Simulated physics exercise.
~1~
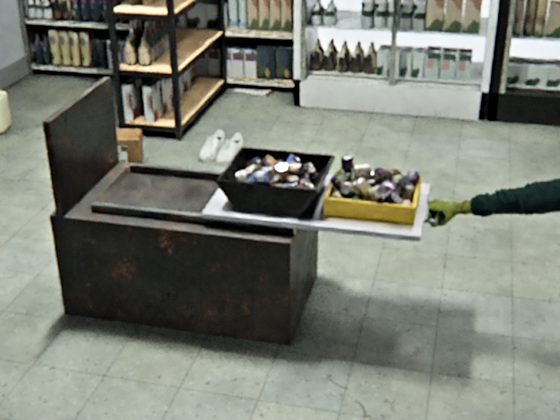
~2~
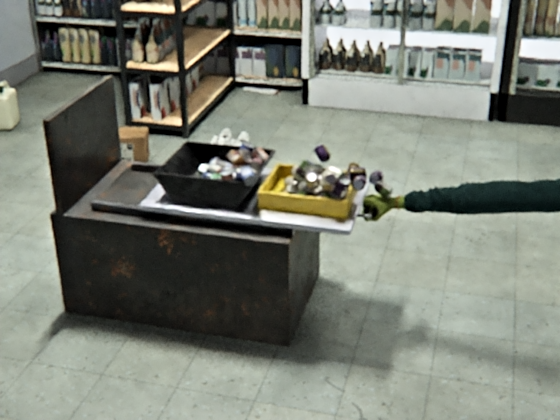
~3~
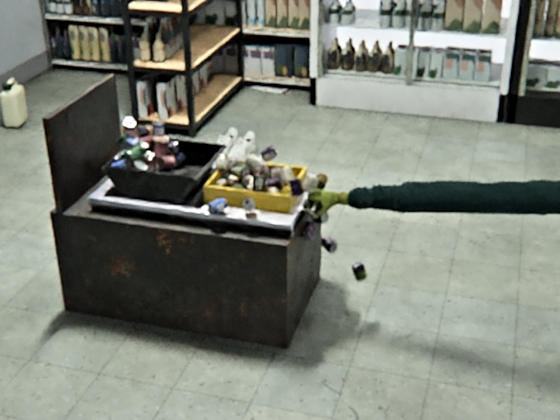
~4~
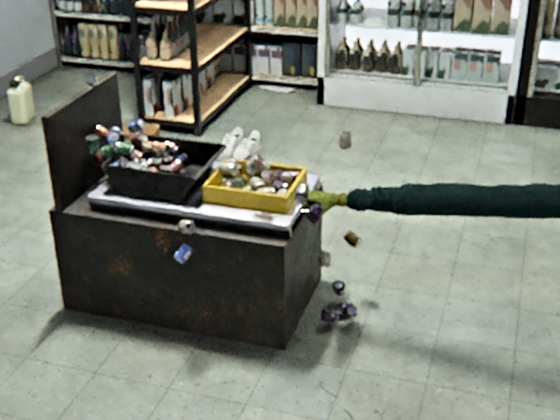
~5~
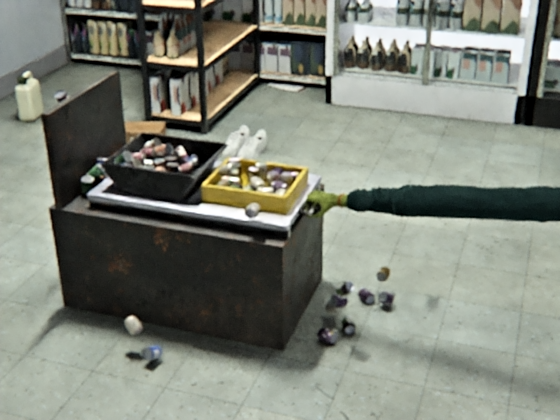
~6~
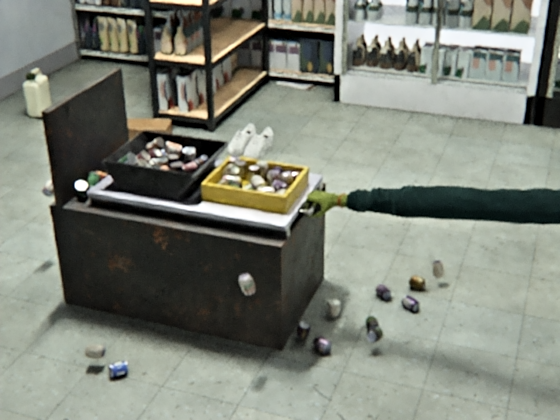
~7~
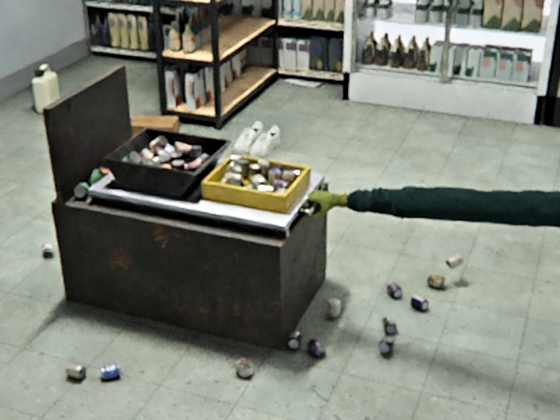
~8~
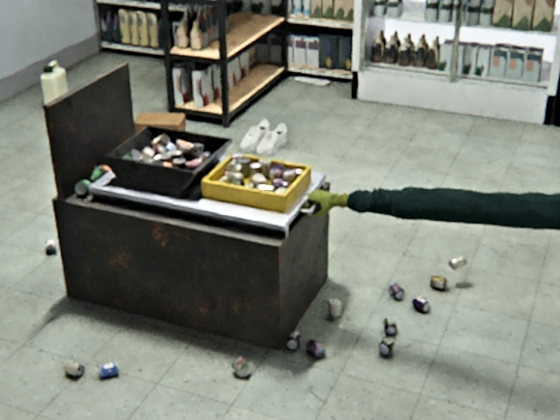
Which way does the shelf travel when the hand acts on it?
The shelf travels to the left, sliding back over the dark unit toward its upright back panel.
To begin with, a gloved hand at the end of a dark green sleeve holds the right edge of a shelf extended from a dark, worn unit, with a black tote and a yellow tote full of small cans on top. The hand shoves the shelf left into the unit, and it stops abruptly. Cans leap from both totes, some flying up toward the back panel and others spilling past the right edge. They tumble down and roll a little over the tiled floor. Finally, cans lie scattered around the unit, while many remain in both totes and the hand stays on the shelf.
